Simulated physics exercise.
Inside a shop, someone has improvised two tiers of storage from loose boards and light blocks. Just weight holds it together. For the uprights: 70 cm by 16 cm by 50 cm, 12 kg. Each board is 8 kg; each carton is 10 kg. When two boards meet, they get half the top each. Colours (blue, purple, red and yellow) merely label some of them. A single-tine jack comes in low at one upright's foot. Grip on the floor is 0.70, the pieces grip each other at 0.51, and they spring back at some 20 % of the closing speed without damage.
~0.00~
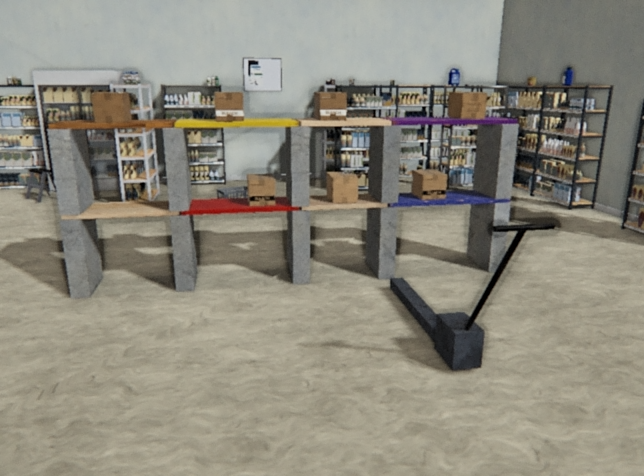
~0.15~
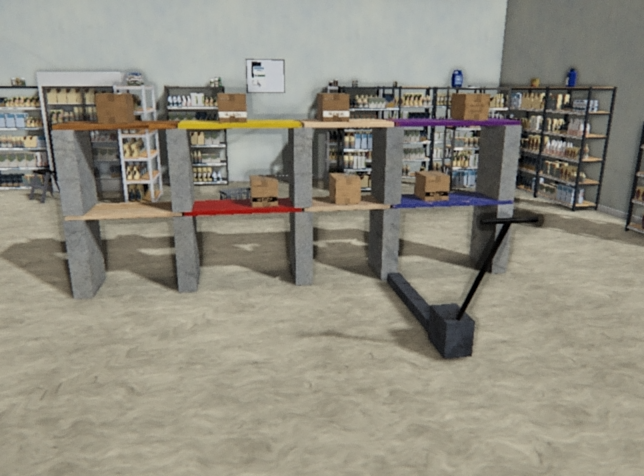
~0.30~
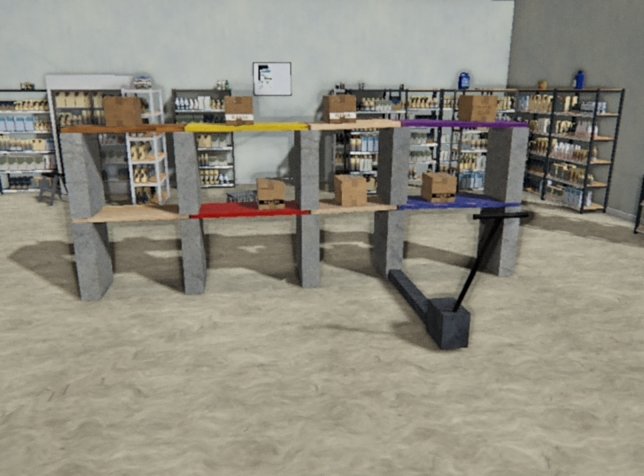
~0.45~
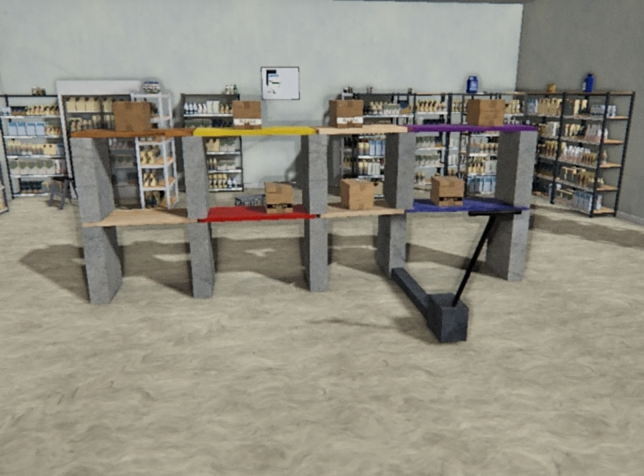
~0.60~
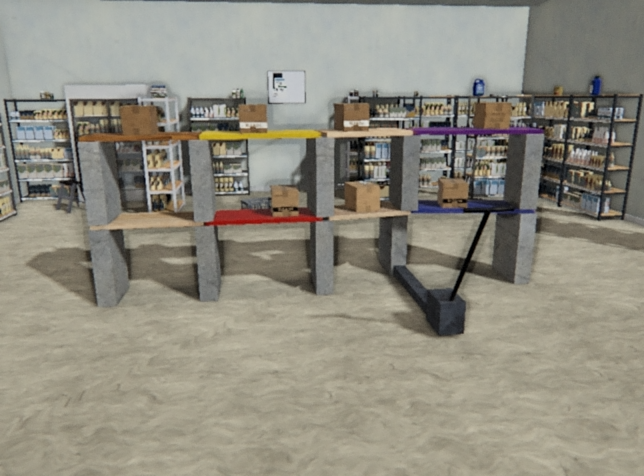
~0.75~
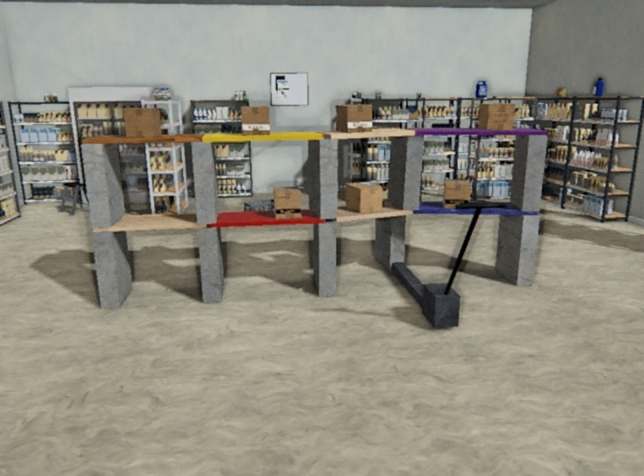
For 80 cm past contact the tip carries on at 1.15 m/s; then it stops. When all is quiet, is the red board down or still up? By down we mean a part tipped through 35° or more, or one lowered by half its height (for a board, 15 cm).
Red board: Still up.
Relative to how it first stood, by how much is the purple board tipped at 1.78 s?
Its tilt comes to about 70° at that moment.
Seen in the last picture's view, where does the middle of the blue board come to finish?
Its centre finishes around pixel (495, 262) in the last picture.
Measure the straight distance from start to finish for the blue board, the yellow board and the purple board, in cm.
Net displacement, roughly: Blue ~ 70 cm, yellow ~ 0 cm, purple ~ 140 cm.
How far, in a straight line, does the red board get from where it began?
Close to 0 cm, in a straight line.
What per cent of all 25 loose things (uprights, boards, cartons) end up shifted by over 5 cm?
Result: 50 per cent.
After 0.94 s, none of the 25 pieces down, 14 disturbed; red board unmoved; blue board 7° from how it stood.
After 1.44 s, 3 of the 25 pieces down; red board unmoved; blue board 44° from how it stood, 27 cm lower.
After 1.78 s, 5 of the 25 pieces down; red board unmoved; purple board 68° from how it stood, 90 cm lower.
After 2.24 s, 6 of the 25 pieces down; red board unmoved; purple board on its side.
In the end (4.0 s), 6 of the 25 pieces down; red board unmoved; purple board upside down; blue board 11° from how it stood, 58 cm lower. From the last view, middles, red board near (266, 218), purple board near (439, 276).
